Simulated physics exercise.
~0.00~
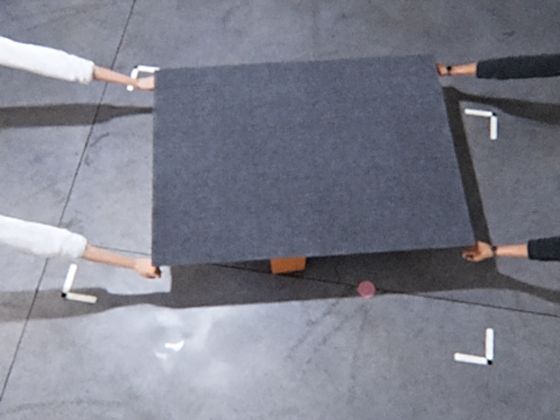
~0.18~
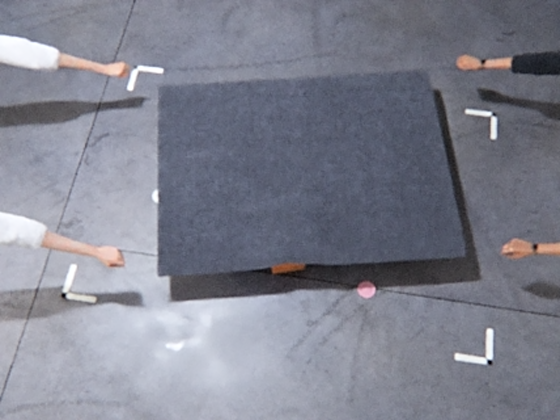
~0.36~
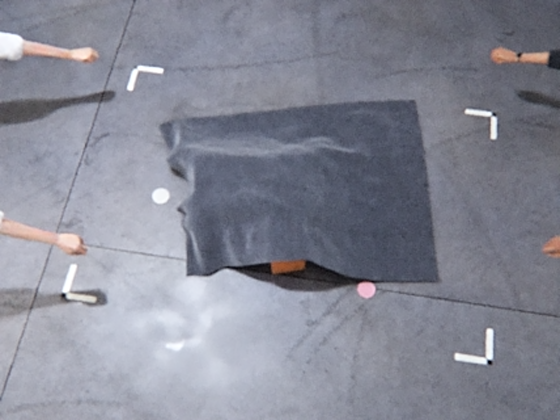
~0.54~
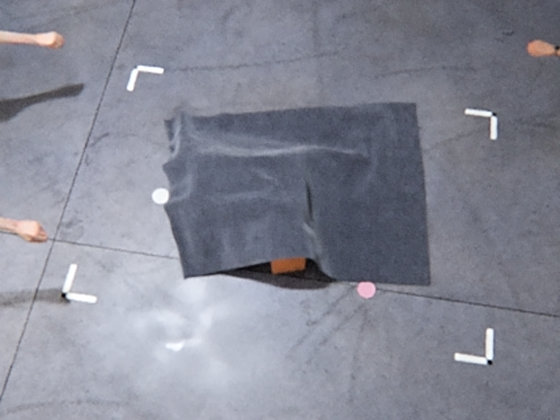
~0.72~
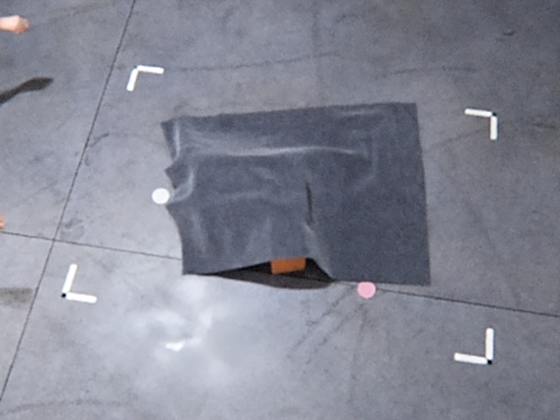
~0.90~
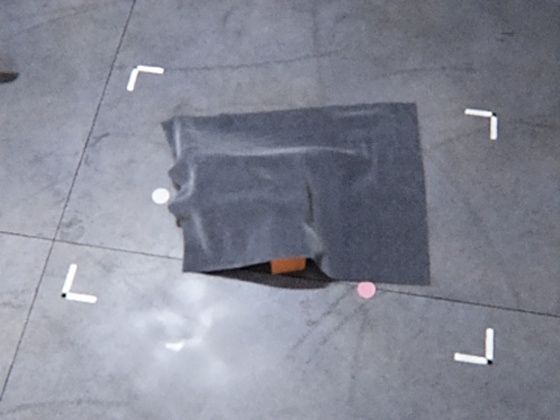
A large dark grey sheet dominates the view, held level by four hands, two reaching in from the left and two from the right, above a grey workshop floor seen from overhead. White corner marks surround it, an orange object peeks from its lower edge, and a pink disc lies just below. The hands let go, and the sheet drops, uncovering a white disc at its left. It lands rumpled, creasing and sagging around hidden shapes while the arms withdraw. Finally it rests still, its left edge wavy, with the orange piece still peeking out and both discs in the open.
